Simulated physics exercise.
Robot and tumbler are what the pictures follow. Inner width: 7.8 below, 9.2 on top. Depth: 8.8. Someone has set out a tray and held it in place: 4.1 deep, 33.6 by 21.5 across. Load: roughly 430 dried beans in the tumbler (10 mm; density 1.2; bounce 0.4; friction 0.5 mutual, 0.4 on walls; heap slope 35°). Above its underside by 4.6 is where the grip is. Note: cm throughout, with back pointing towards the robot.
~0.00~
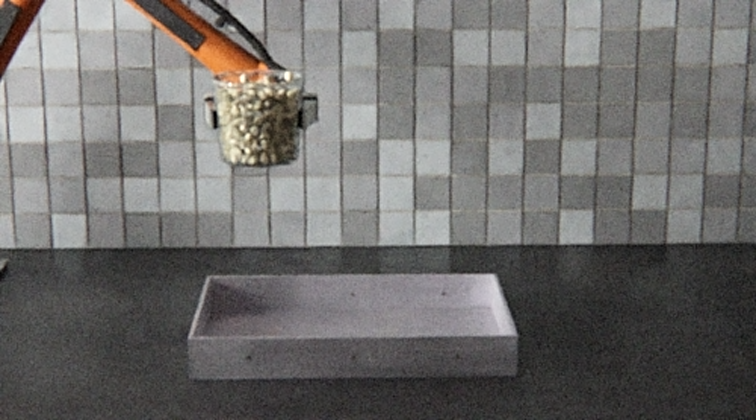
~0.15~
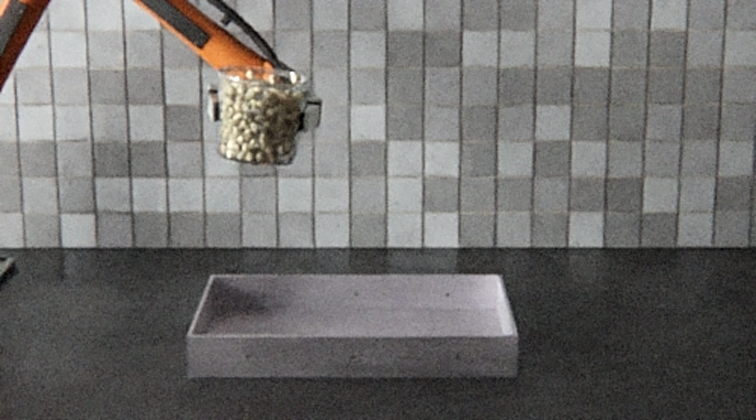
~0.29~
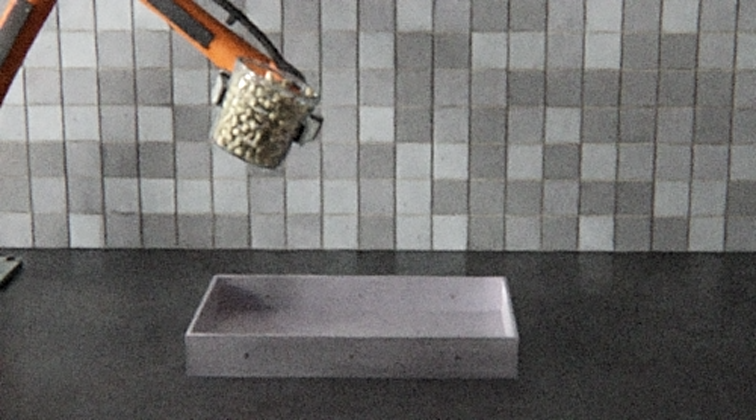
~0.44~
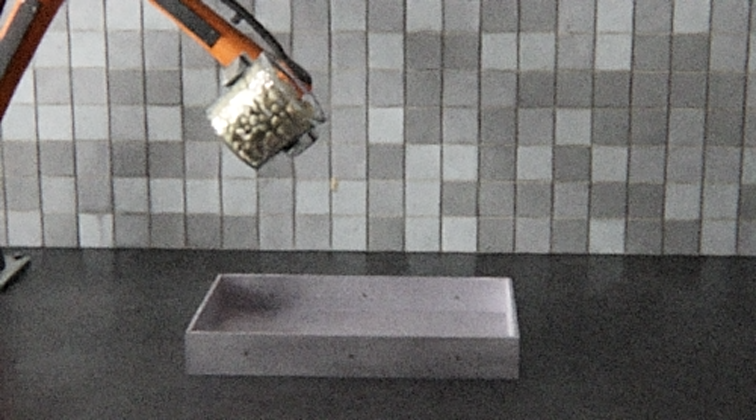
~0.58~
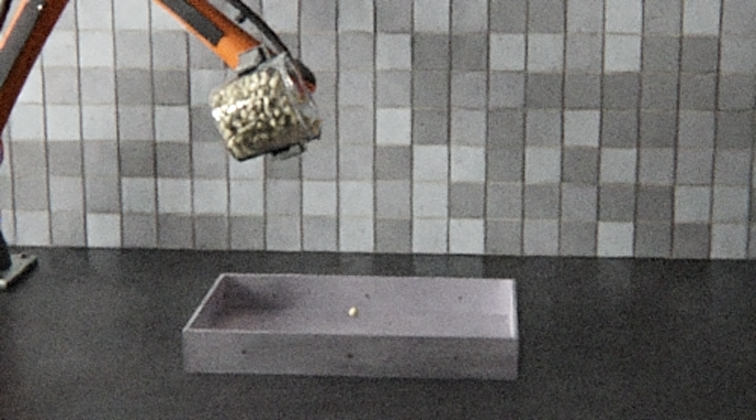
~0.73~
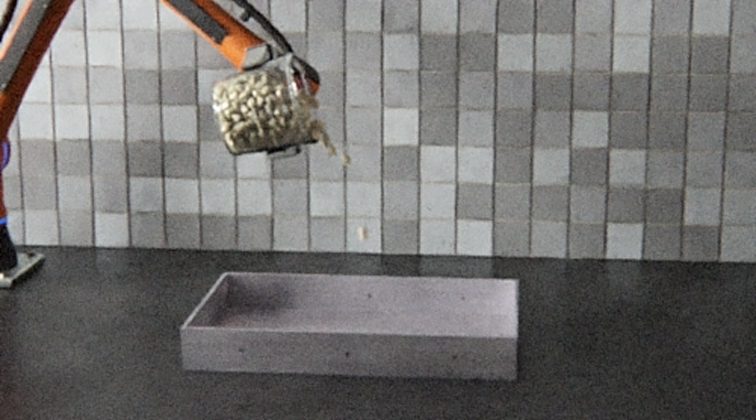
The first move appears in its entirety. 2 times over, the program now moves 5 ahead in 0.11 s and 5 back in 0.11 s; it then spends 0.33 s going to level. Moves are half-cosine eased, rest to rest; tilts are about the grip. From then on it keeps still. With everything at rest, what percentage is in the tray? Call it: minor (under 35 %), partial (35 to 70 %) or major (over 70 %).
My call is major.
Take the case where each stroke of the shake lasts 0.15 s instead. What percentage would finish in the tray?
65 %.
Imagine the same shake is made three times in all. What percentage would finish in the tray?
It would come to around 85 %.
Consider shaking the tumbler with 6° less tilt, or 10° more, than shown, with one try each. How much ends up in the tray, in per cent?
About 65 and 95 per cent.
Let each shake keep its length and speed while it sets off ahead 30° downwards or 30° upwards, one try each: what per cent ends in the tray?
I'd say close to 50 percent for the first and close to 95 percent for the second.
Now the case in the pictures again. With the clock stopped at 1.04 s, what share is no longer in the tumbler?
About 60 in a hundred parts are out by then.
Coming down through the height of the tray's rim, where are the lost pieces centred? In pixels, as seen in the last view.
Centre: About (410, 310).
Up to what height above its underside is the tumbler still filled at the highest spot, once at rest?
The top sits some 5.0 cm up.
After 1.04 s, tilted 75° forward, highest piece 26 above the table; 166 in the tumbler, 76 in the tray, 190 in flight or on a rim.
After 1.35 s, tilted 34° forward, highest piece 27 above the table; 339 in the tray, 85 in the tumbler, 1 on the table or floor, 7 in flight or on a rim.
After 1.70 s, level, highest piece 26 above the table; 347 in the tray, 84 in the tumbler, 1 on the table or floor.
After 2.75 s, level, highest piece 26 above the table; 347 in the tray, 84 in the tumbler, 1 on the table or floor.
In the end, 347 in the tray, 84 in the tumbler, 1 on the table or floor. That is 80 % in the tray.
